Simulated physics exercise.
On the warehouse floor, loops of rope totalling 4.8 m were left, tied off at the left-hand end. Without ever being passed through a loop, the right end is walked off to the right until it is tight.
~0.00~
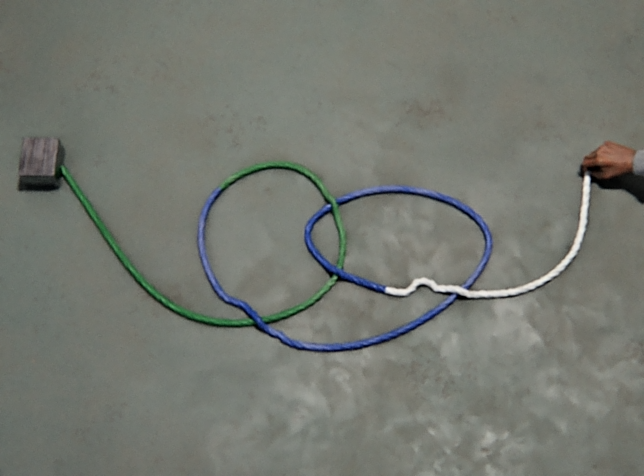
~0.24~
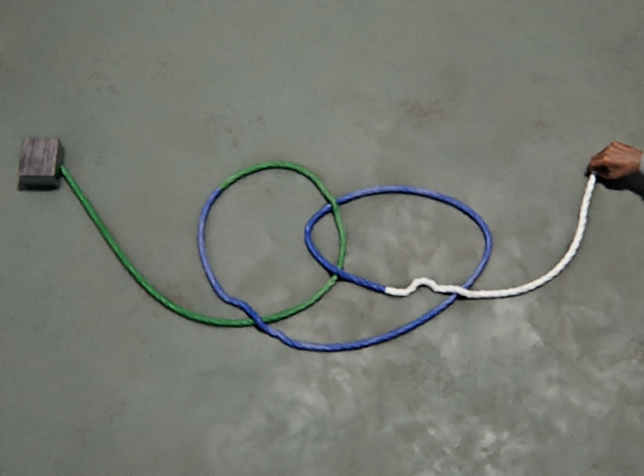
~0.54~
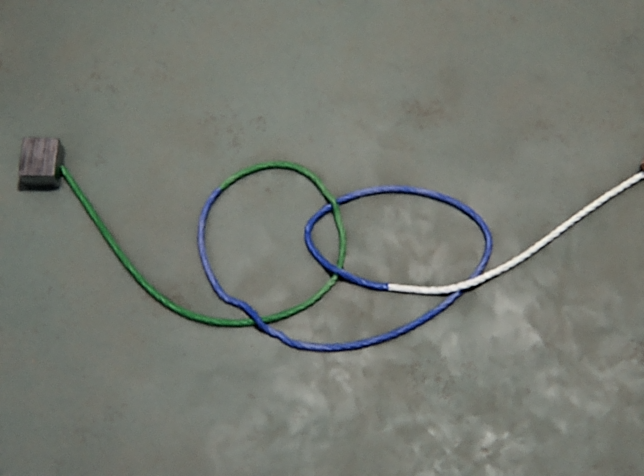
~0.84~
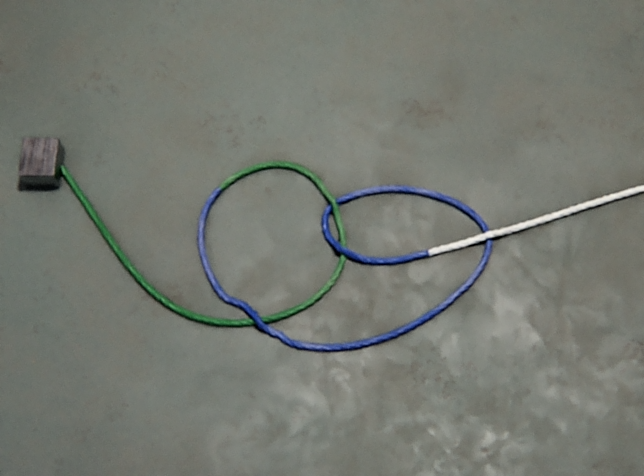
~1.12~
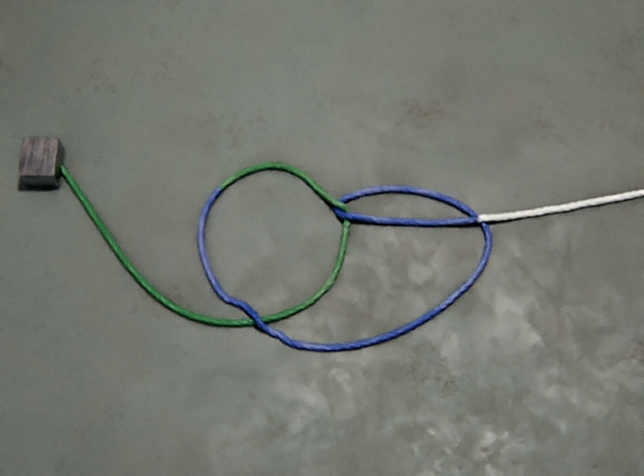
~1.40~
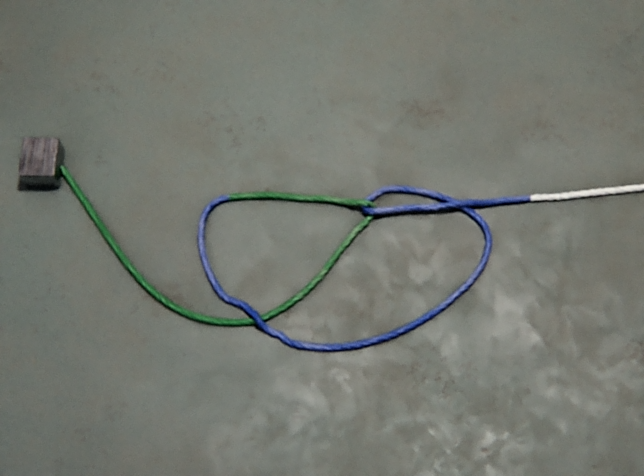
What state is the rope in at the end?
Watch, the whole thing binds up.
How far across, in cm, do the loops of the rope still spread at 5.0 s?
I reckon it's near 30 cm.
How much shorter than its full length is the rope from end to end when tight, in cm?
Roughly 20 cm.
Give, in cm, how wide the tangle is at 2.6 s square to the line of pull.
The loops span roughly 52 cm at that moment.
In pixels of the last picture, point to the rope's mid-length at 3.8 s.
That point lies near pixel (510, 241) in the last picture.
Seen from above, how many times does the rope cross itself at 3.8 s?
Count: 3.
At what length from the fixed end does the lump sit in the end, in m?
Distance from fixed end: Around 1.4 m.
After 2.6 s, the ends are 2.9 m apart, loops still 53 cm across.
After 3.8 s, the ends are 3.6 m apart, loops still 31 cm across.
After 5.0 s, the ends are 4.3 m apart, loops still 31 cm across.
After 6.2 s, the ends are 4.6 m apart, loops still 9 cm across.
After 6.5 s, the ends are 4.6 m apart, loops still 9 cm across.
